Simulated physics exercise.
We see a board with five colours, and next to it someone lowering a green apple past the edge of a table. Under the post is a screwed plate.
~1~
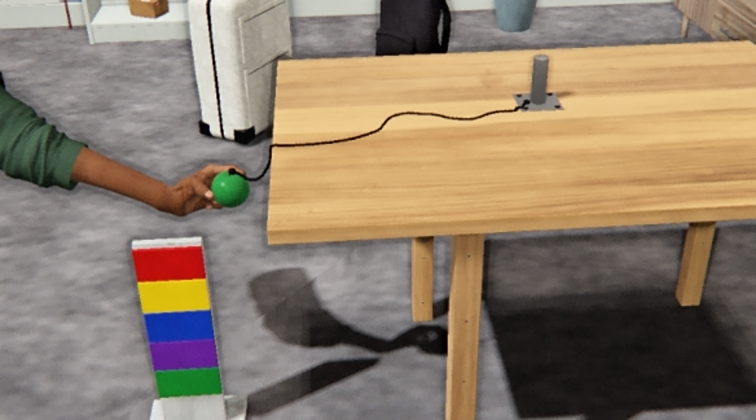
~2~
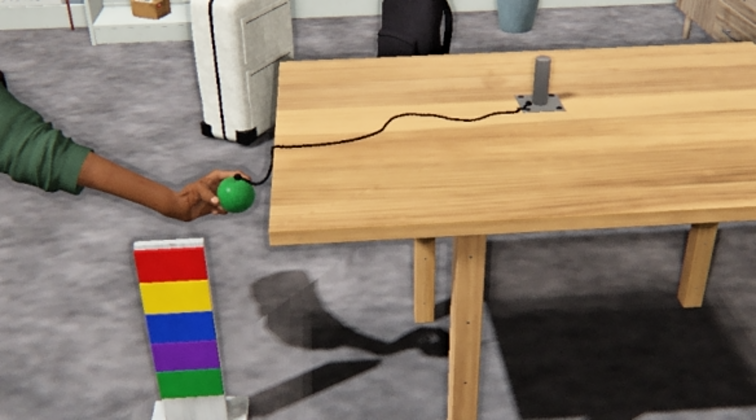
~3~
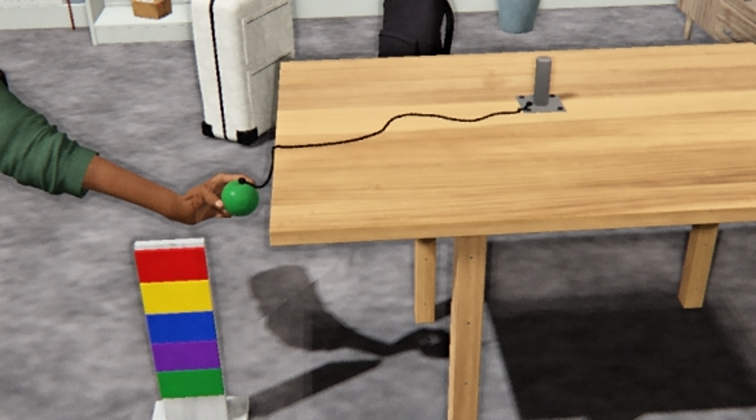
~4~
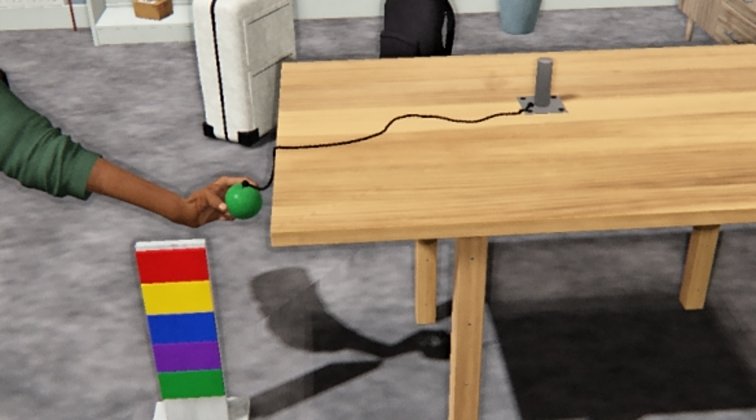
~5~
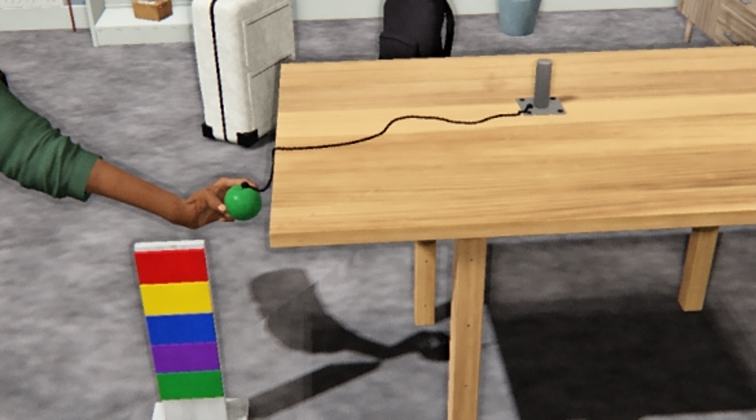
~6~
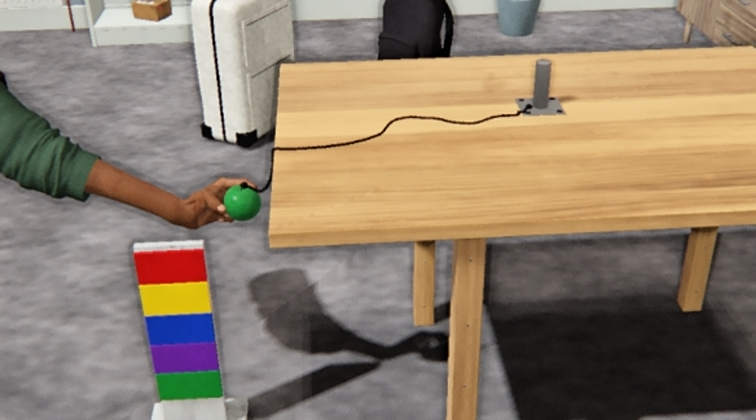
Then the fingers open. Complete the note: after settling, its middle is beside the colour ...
... Red.
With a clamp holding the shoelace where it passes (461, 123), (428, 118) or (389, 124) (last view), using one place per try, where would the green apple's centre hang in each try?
In order: (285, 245), then (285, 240), then (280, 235).
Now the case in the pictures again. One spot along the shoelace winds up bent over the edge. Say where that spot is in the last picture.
Approximately at (322, 147) in the final frame.
A little later, apple near (306, 245); level with red.
Next, apple near (277, 256); level with red.
When it is over, apple near (286, 255); level with red. Its middle rests at the red band.
